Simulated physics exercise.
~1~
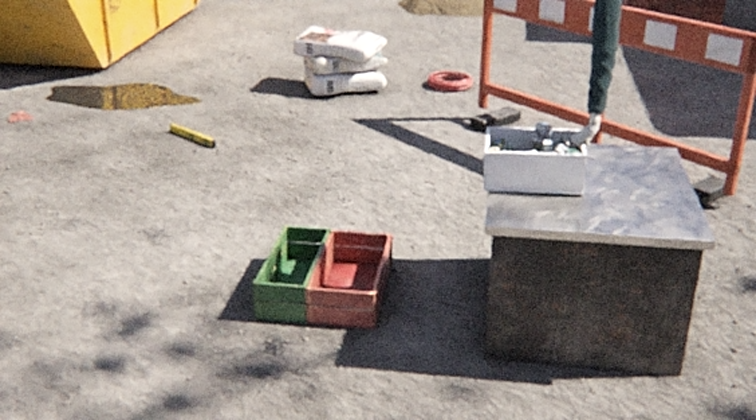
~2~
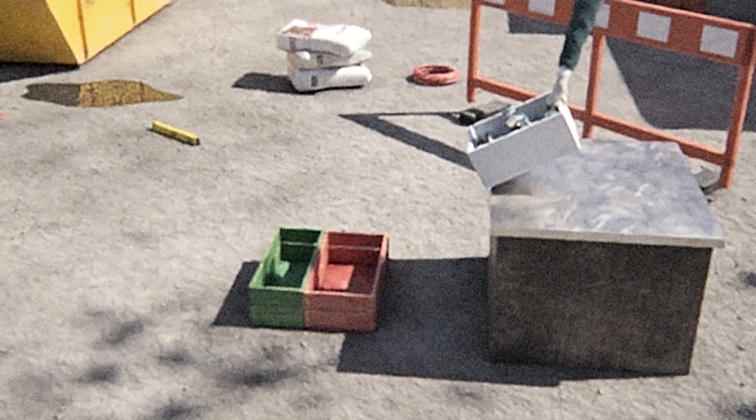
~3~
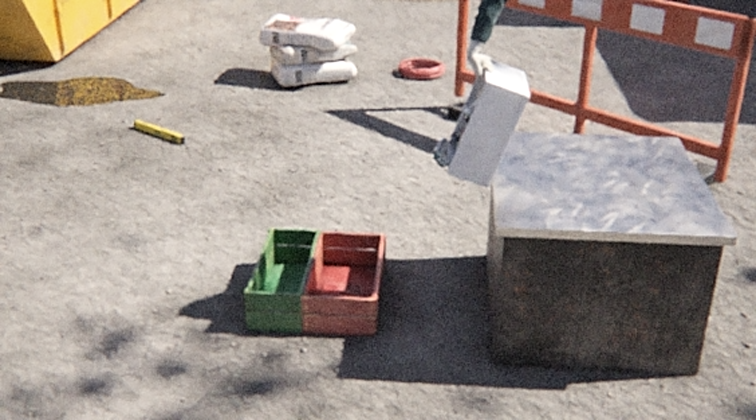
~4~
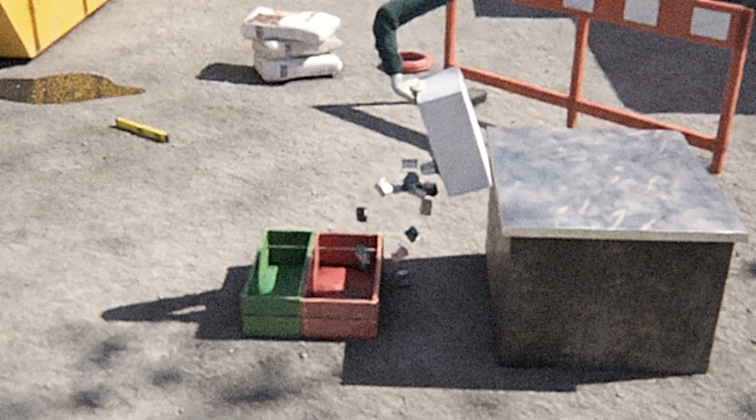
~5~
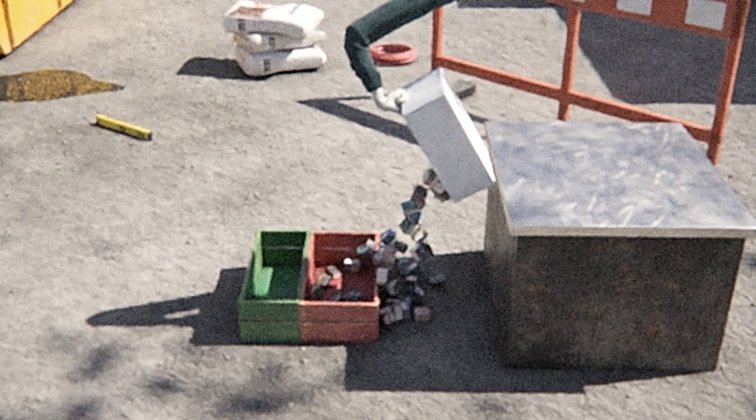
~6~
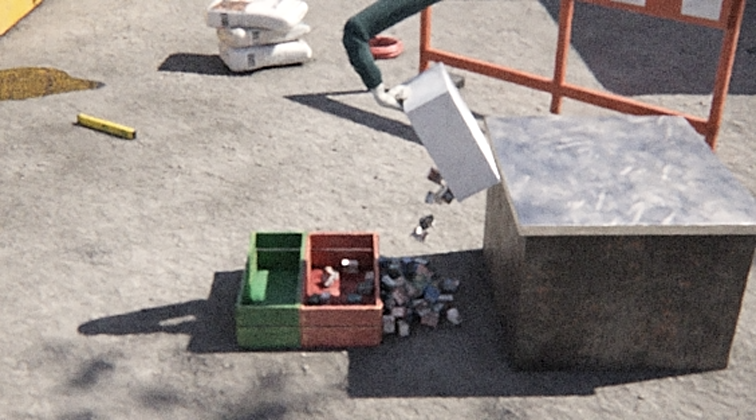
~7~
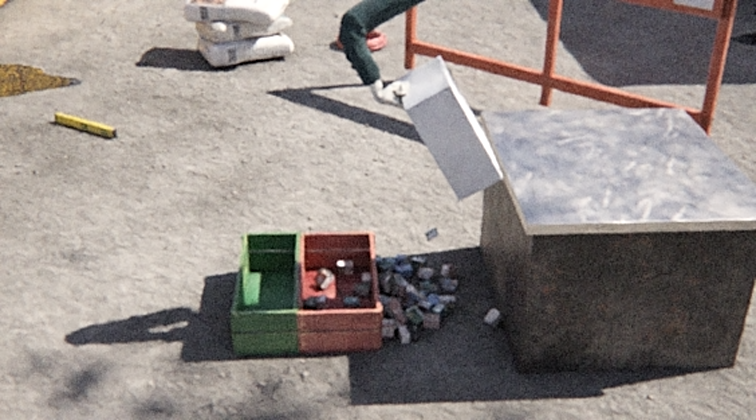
A gloved hand on a dark green sleeve tips a white crate of small cartons off the left end of a metal-topped bench on a sunlit building site, seen from slightly above. On the ground to the left sit an empty red tote and, beyond it, a green bin, with stacked sacks and an orange barrier behind. The crate lifts, swings left and turns steeply downward. Cartons tumble out, a few dropping into the red tote while most pile up between it and the bench. The stream thins to a last few pieces, leaving the green bin empty.
